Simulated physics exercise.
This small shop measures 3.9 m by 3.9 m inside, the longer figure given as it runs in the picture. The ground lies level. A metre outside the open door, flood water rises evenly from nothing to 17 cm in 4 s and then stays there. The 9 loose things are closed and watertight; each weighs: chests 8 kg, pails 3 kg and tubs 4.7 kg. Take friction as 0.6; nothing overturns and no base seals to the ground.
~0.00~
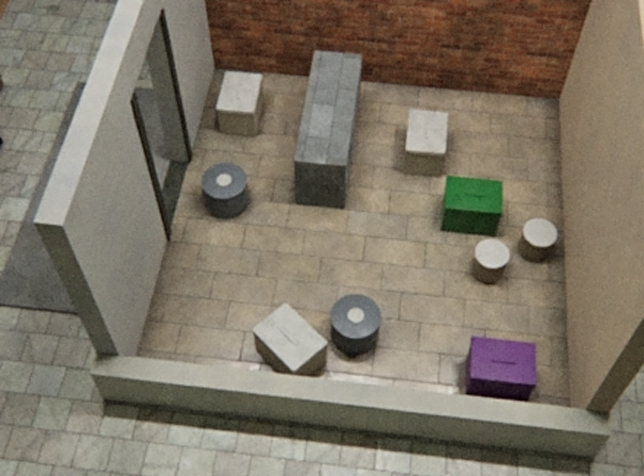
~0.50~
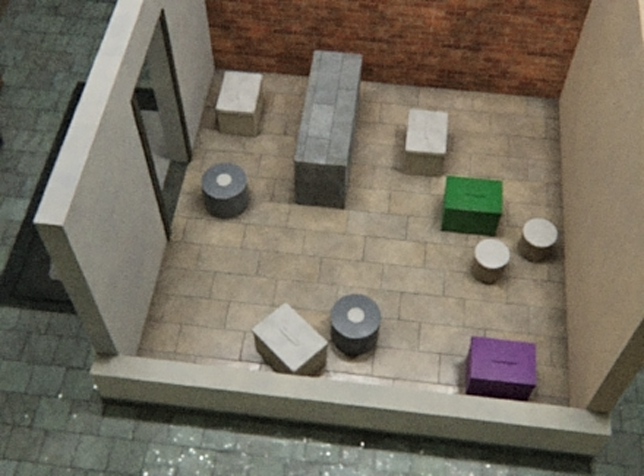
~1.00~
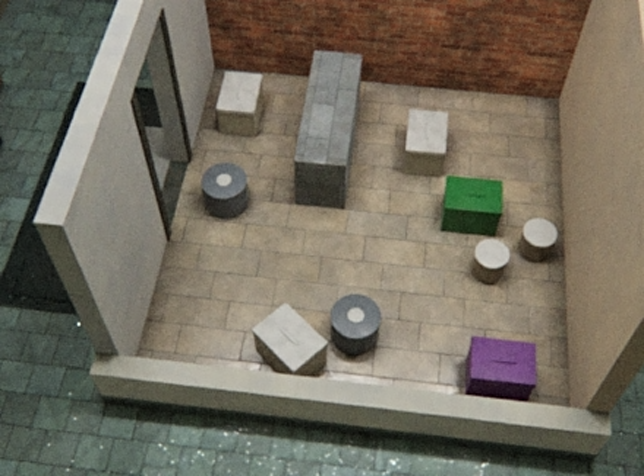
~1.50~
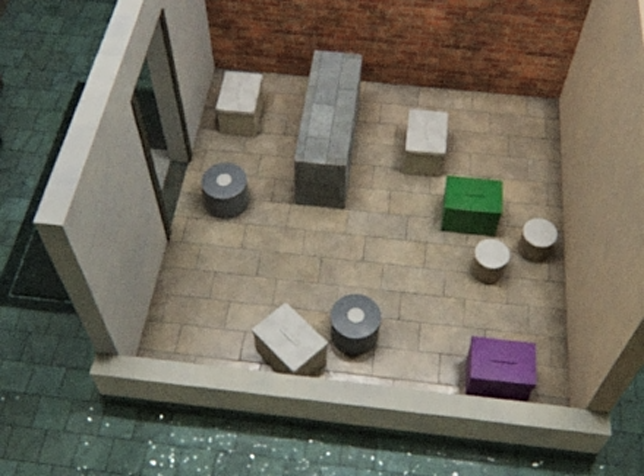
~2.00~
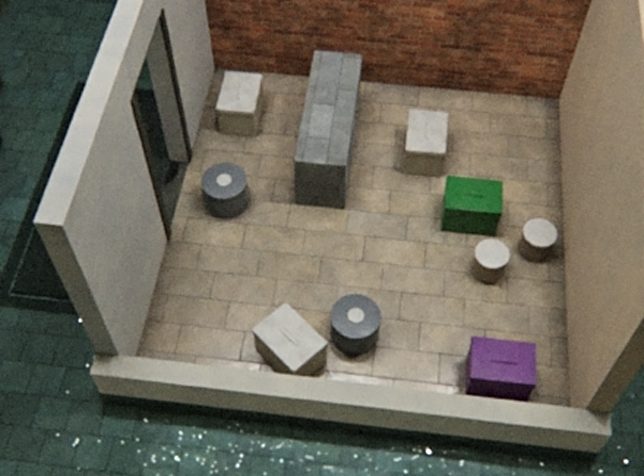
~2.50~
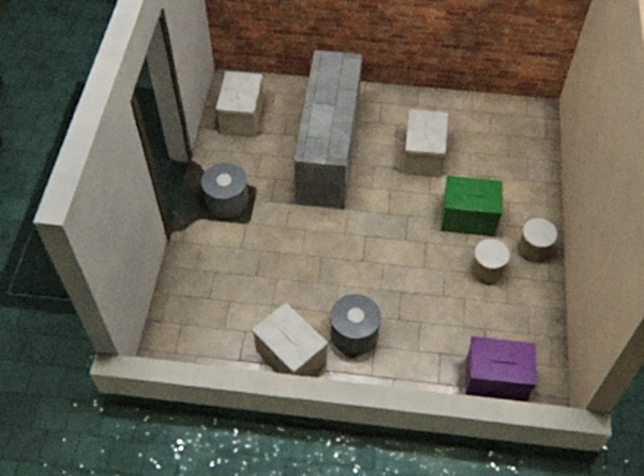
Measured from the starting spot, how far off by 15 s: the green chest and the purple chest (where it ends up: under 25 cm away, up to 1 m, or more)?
Green chest is nudged along, purple chest travels far.
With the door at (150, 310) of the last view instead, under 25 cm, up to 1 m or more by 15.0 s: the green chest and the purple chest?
Then the green chest travels far, the purple chest gets carried off.
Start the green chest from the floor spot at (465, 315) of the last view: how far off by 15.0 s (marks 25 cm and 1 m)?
It ends far away.
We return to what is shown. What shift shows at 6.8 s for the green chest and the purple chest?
Roughly 0 and 0 cm by then.
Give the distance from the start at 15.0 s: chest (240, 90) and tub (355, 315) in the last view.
In turn: 50 cm, 150 cm.
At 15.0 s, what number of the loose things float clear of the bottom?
At that moment 9.
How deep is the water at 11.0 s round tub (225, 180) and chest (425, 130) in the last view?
About 7 and 3 cm.
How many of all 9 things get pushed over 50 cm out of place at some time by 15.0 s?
I count 9.
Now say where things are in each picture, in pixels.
The first picture shows the green chest at (474, 194) rests on the ground; the purple chest at (504, 360), on the bottom; 0.0 m2 under water; 0 of 9 have shifted.
The second picture shows the green chest at (474, 194), on the bottom; the purple chest at (504, 360) rests on the ground; water covers 0.0 m2; 0 of 9 have shifted.
The third picture shows the green chest at (474, 194), on the bottom; the purple chest at (504, 360), on the bottom; water covers 0.0 m2; 0 of 9 have shifted.
The fourth picture shows the green chest at (474, 194), on the bottom; the purple chest at (504, 360) rests on the ground; 0.0 m2 under water; 0 of 9 have shifted.
The fifth picture shows the green chest at (474, 194), on the bottom; the purple chest at (504, 360) rests on the ground; water covers 0.0 m2; 0 of 9 have shifted.
The sixth picture shows the green chest at (474, 194) rests on the ground; the purple chest at (504, 360) rests on the ground; 0.2 m2 under water; 0 of 9 have shifted.
After 3.5 s the green chest is near (474, 194), 0.0 m from its start, aground; the purple chest is near (504, 360), 0.0 m from its start, aground; 0 afloat.
After 6.8 s the green chest is near (474, 194), 0.0 m from its start, aground; the purple chest is near (504, 360), 0.0 m from its start, aground; 3 afloat.
After 11.0 s the green chest is near (470, 188), 0.1 m from its start, afloat; the purple chest is near (545, 347), 0.4 m from its start, afloat; 7 afloat.
After 15.0 s the green chest is near (419, 203), 0.6 m from its start, afloat; the purple chest is near (532, 152), 2.3 m from its start, afloat; 9 afloat.
